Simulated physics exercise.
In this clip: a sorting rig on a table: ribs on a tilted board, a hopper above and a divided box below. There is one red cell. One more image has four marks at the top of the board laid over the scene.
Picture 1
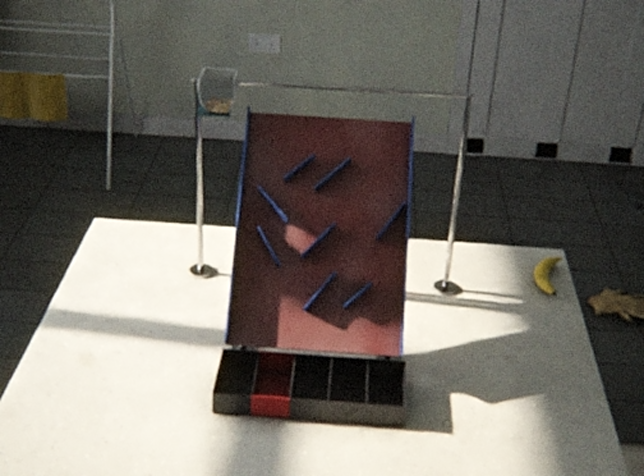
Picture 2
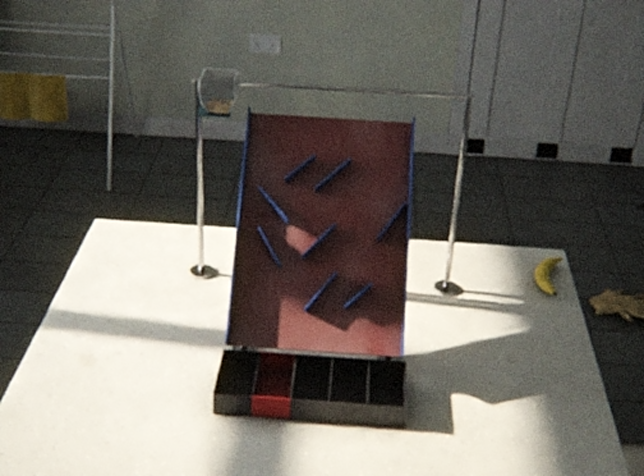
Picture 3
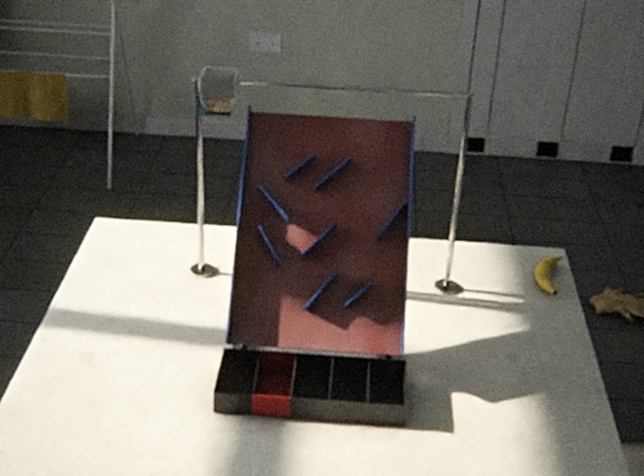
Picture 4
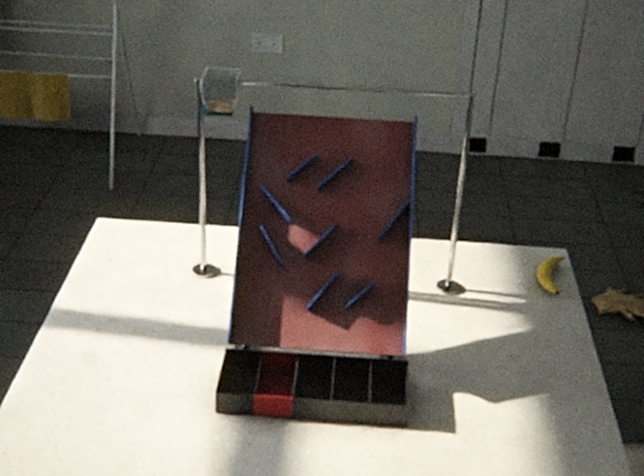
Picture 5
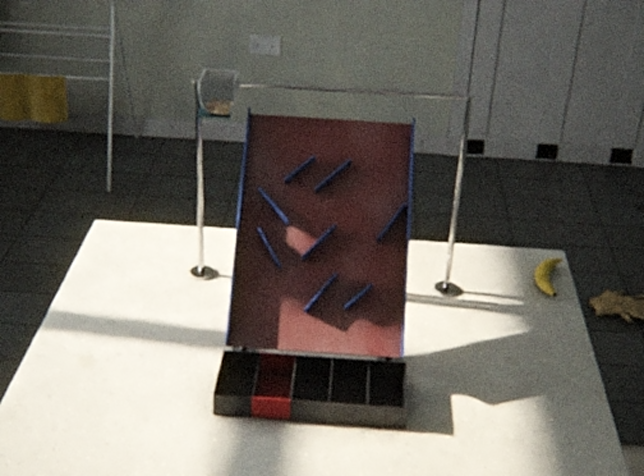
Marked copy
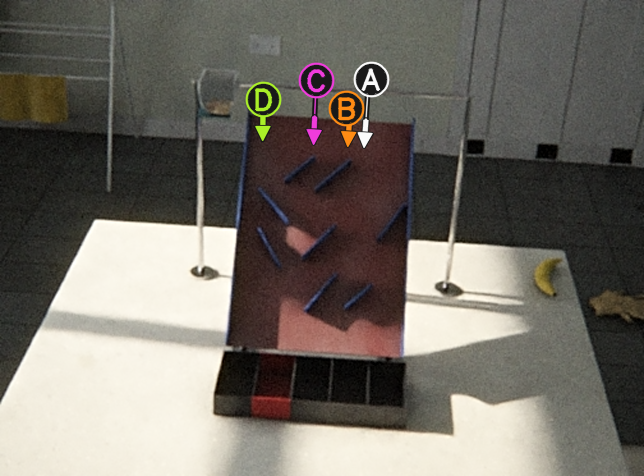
Nothing moved on the table, where a small hopper stayed up at the left above a tilted reddish board with blue ribs, and a dark divided box with one red cell sat below.
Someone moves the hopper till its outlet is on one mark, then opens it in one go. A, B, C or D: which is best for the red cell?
It is C.
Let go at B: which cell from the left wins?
It is the second one.
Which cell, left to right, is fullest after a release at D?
The first.
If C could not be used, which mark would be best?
The answer is B.
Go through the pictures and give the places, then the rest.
The first frame shows hopper near (219, 107), dried chickpeas, door shut.
The second frame shows ribs (285, 178) to (315, 154), (315, 188) to (351, 158), (259, 186) to (288, 220).
The third frame shows ribs (378, 236) to (406, 200), (259, 225) to (280, 264), (303, 255) to (336, 222).
The fourth frame shows ribs (307, 308) to (339, 271), (347, 305) to (374, 282).
The fifth frame shows red cell near (271, 407), number 2 of 5 from the left.
On the marked copy, mark A meets the board at (364, 142); mark B meets the board at (348, 141); mark C meets the board at (313, 139); mark D meets the board at (262, 135).
If A is chosen, close to a third in the red cell, close to two thirds in other cells, only a few outside the box.
If B is chosen, close to two thirds in the red cell, close to a third in other cells.
If C is chosen, the bulk in the red cell, a small share in other cells, only a few outside the box.
If D is chosen, close to a third in the red cell, close to two thirds in other cells.
